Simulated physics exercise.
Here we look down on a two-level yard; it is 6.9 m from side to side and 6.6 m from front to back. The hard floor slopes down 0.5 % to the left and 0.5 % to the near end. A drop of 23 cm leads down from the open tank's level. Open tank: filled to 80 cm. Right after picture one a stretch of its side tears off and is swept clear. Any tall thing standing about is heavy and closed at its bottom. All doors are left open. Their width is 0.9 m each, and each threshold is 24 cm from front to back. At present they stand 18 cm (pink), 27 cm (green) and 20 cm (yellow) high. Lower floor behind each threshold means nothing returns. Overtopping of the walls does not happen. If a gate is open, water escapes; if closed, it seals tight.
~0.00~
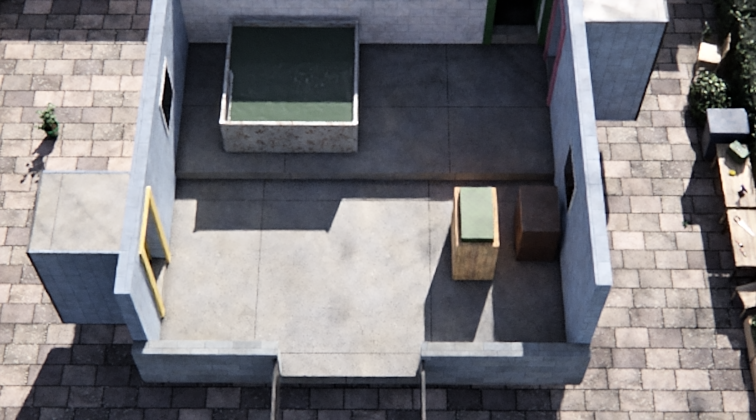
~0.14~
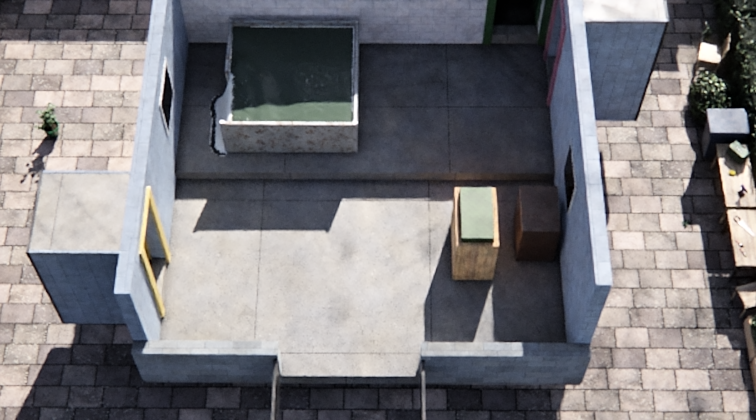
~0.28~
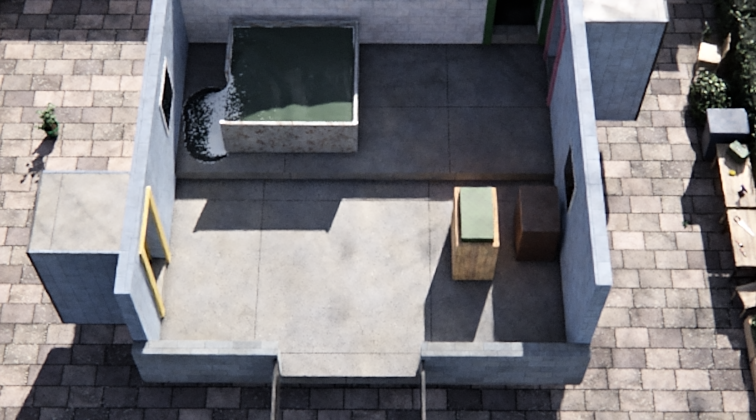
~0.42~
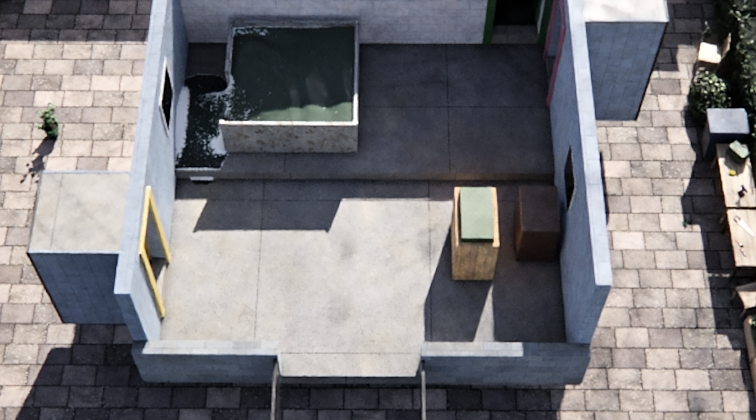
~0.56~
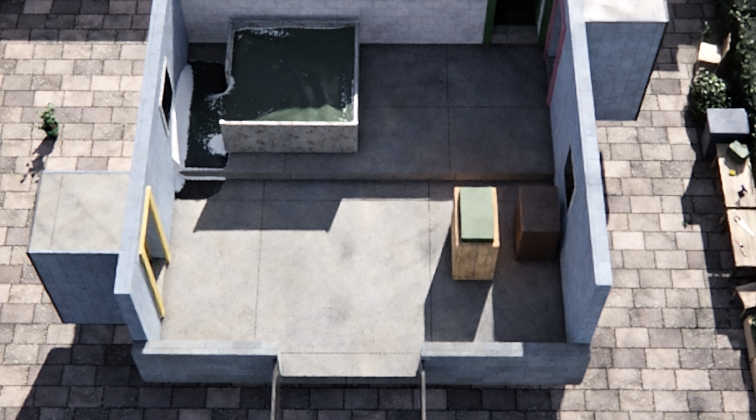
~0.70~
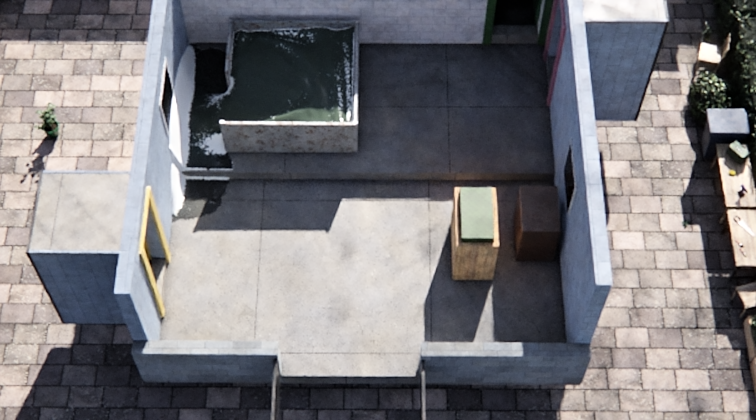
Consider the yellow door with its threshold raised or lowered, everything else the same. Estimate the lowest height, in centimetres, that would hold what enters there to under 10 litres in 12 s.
I would say about 9 cm.
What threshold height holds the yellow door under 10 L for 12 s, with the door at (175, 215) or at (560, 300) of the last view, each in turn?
Roughly 17 cm for the first and 12.0 cm for the second.
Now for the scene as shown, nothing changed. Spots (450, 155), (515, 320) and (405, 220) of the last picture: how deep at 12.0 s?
Ordered as asked: 2, 11, 9 cm.
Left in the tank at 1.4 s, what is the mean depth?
The mean depth is about 56 cm.
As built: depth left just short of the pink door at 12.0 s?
About 3.0 cm.
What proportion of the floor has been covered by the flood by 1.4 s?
15 %.
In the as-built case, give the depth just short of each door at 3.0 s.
In cm: Pink 0, green 3, yellow 9.
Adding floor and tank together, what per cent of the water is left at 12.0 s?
Close to 84 per cent is still present.
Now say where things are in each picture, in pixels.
The first frame shows the open tank at (292, 74) is whole and still, 80 cm deep; the yellow door at (156, 259) is dry.
In the second frame, water pours out at (229, 114) and has run 0.3 m, to (214, 110); about 10 cm deep outside, 80 cm at the back.
In the third frame, water pours out at (229, 116) and has run 0.8 m, to (188, 118); about 13 cm deep outside, 80 cm at the back.
In the fourth frame, the gap is at (230, 116), the front 1.0 m out at (185, 84); the back of the open tank holds 80 cm.
In the fifth frame, water pours out at (230, 117) and has run 1.2 m, to (187, 64); about 14 cm deep outside, 78 cm at the back.
In the sixth frame, water pours out at (230, 116) and has run 1.6 m, to (189, 44); about 17 cm deep outside, 69 cm at the back; the yellow door at (156, 259), 3.4 m from the gap, is still 1.4 m from the nearest water.
After 1.4 s water covers 15 % of the floor, deepest (66 cm) near (180, 131); 7 cm at the yellow door, 0 litres in over its 20 cm threshold.
After 3.0 s water covers 40 % of the floor, deepest (46 cm) near (189, 47); 9 cm at the yellow door, 0 litres in over its 20 cm threshold.
After 12.0 s water covers 85 % of the floor, deepest (18 cm) near (158, 361); 7 cm at the yellow door, 0 litres in over its 20 cm threshold.
At the yellow door as built, the water arrived by 1.1 s and peaked near 10 cm at 1.6 s.
With a threshold of 8 cm, 14 litres would have come in within the 12 s; with 10.5 cm, 6 litres. So under 10 litres takes about 9 cm.
